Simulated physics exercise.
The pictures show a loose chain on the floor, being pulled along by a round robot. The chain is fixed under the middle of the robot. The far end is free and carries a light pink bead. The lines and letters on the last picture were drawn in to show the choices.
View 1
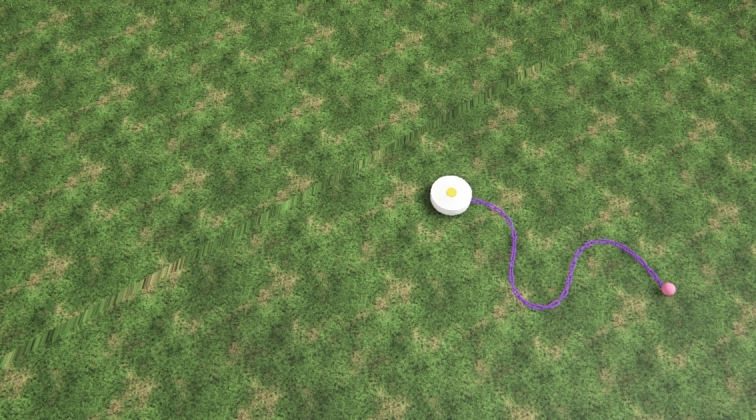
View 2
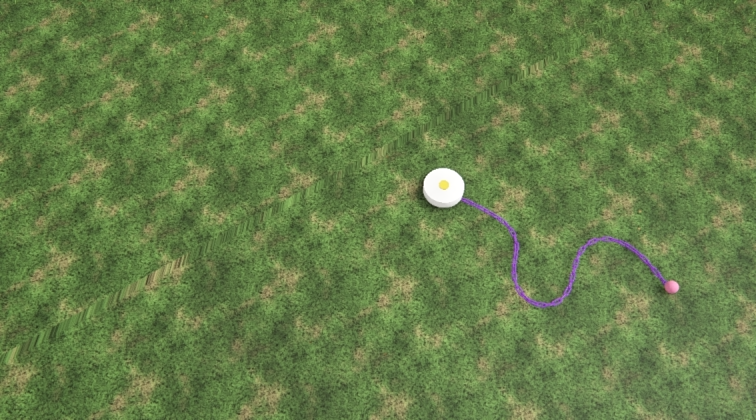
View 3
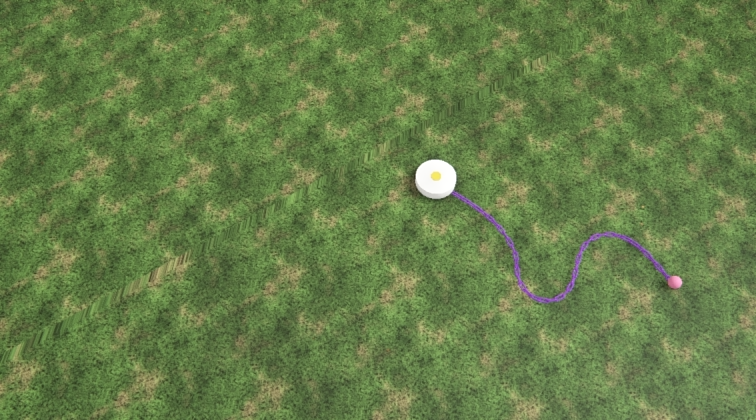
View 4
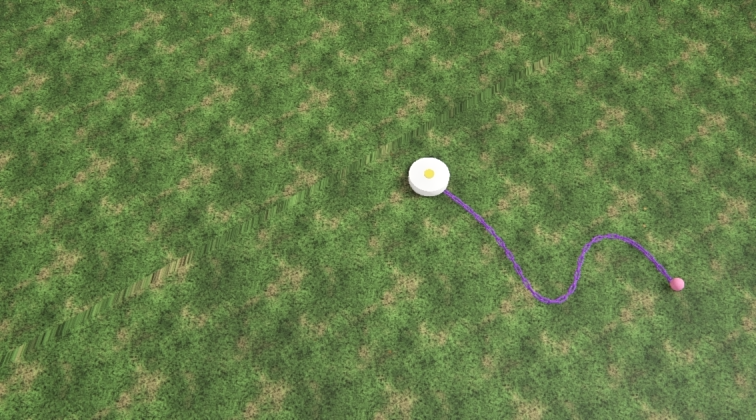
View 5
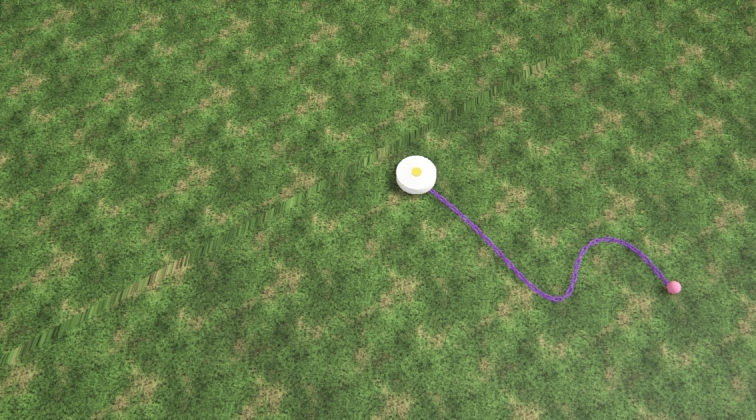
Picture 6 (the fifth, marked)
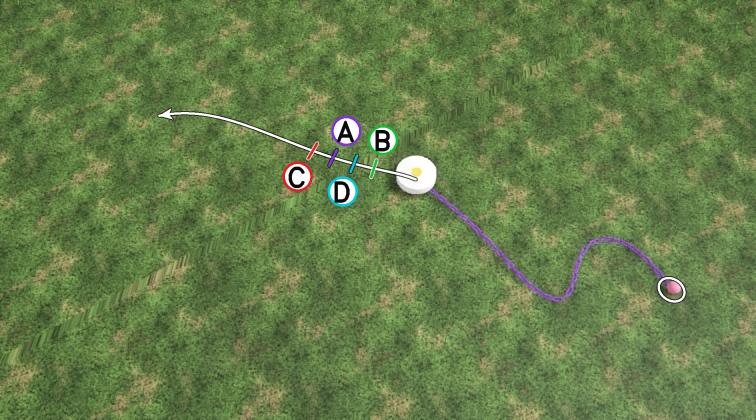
A round white robot with a yellow dot on top slides slowly up and to the left over patchy green and brown grass, seen from above at an angle by a still camera. Behind it trails a purple chain, winding in curves down to a light pink bead at the right. The curve nearest the robot gradually straightens, while the bead shifts only slightly.
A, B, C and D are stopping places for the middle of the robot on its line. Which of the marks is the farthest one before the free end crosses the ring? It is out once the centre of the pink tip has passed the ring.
A is the last safe stop.
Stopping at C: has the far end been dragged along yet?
Yes.
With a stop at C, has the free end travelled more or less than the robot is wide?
Less.
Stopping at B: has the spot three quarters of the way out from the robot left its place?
By then, no.
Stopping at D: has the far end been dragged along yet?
No.
On the copy, A at (333, 158); B at (374, 168); C at (313, 151); D at (354, 164); the ring at (672, 290); the route from (416, 179) via (285, 140) to (159, 116).
On A. First, robot (387, 167), middle of the chain (533, 273), free end (674, 288).
Then, robot (357, 161), middle of the chain (512, 247), free end (674, 288).
Finally, robot (333, 154), middle of the chain (493, 224), free end (670, 283); the free end is still in its ring.
By contrast, B is safe but short; C drags the free end to (649, 269); D is safe but short.
